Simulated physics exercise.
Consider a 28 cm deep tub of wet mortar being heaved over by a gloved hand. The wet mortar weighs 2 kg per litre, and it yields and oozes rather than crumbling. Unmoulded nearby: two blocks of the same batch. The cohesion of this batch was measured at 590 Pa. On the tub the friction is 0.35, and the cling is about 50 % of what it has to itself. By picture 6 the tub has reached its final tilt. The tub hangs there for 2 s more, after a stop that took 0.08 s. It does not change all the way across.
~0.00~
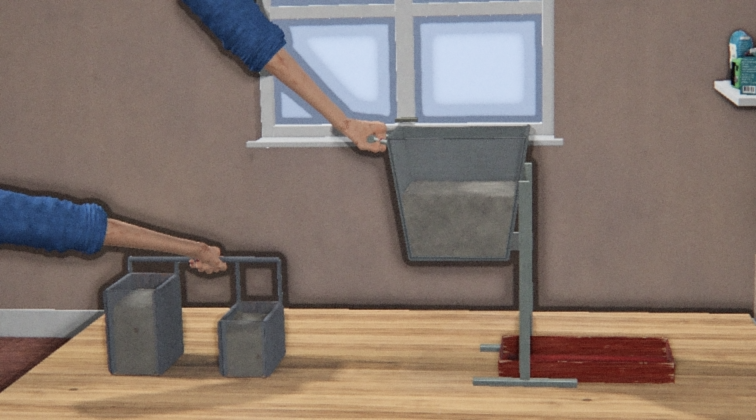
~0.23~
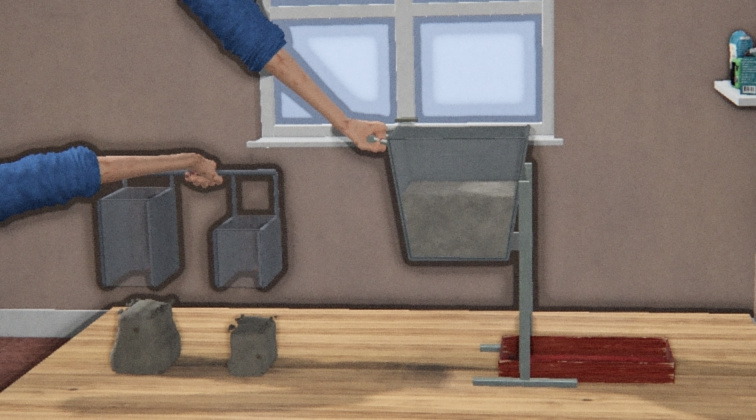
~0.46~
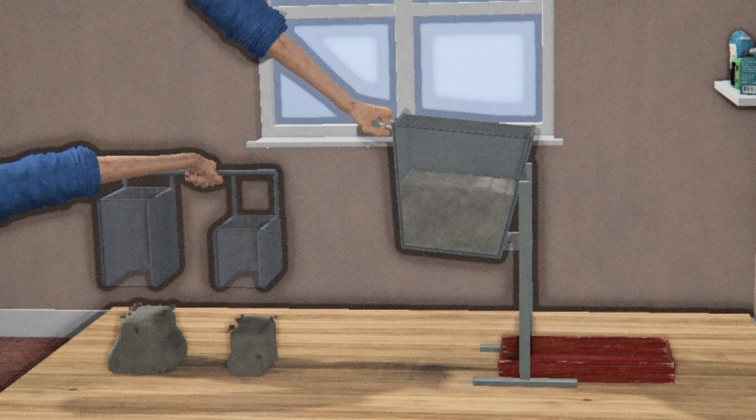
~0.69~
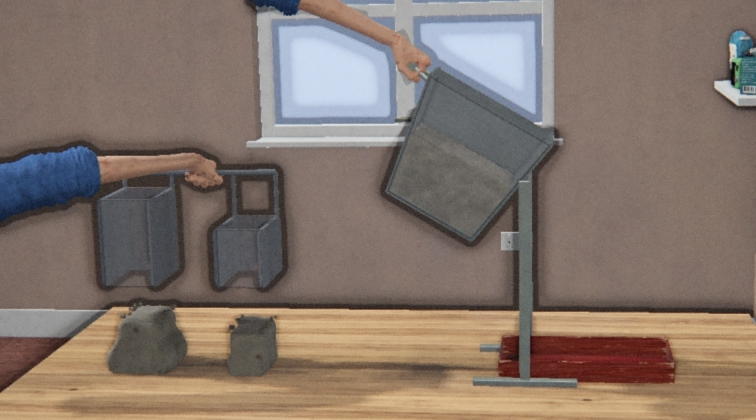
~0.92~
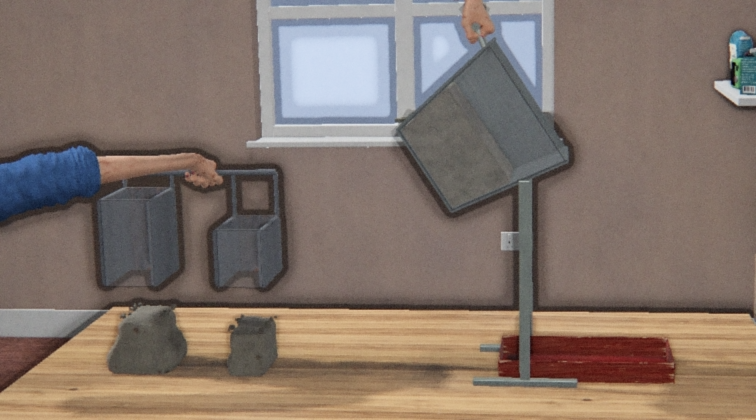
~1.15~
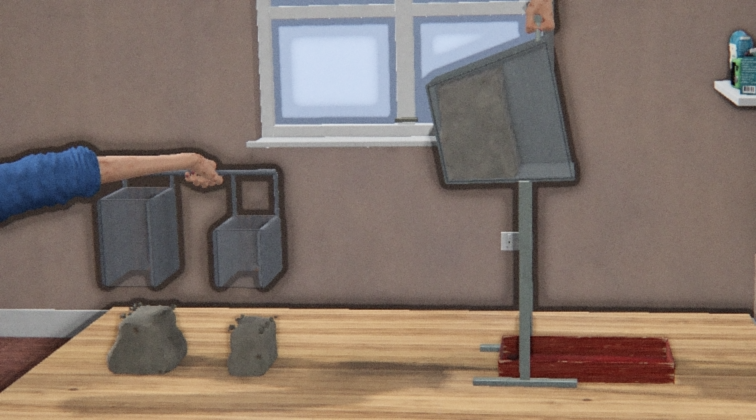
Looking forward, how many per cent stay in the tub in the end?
About 100 %.
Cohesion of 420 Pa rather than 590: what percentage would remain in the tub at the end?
I'd guess around 90 in a hundred.
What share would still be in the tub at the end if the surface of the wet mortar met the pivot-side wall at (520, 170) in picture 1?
It would be near 75 %.
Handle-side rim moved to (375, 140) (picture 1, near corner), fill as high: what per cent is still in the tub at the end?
Roughly 90 %.
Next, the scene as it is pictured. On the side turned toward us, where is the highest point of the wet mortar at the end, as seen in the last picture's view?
Looking at the last picture, I'd put it at about (491, 114).
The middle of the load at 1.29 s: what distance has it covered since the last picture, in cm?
Measured shift, roughly 4 cm.
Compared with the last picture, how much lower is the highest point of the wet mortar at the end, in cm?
Roughly 9 cm.
By 1.29 s, the tub is at 79 degrees and holds 100 %.
By 1.46 s, the tub is at 79 degrees and holds 100 %.
By 1.63 s, the tub is at 79 degrees and holds 100 %.
By 1.80 s, the tub is at 79 degrees and holds 100 %.
By 3.15 s, at the end, the tub is at 79 degrees and holds 100 %.
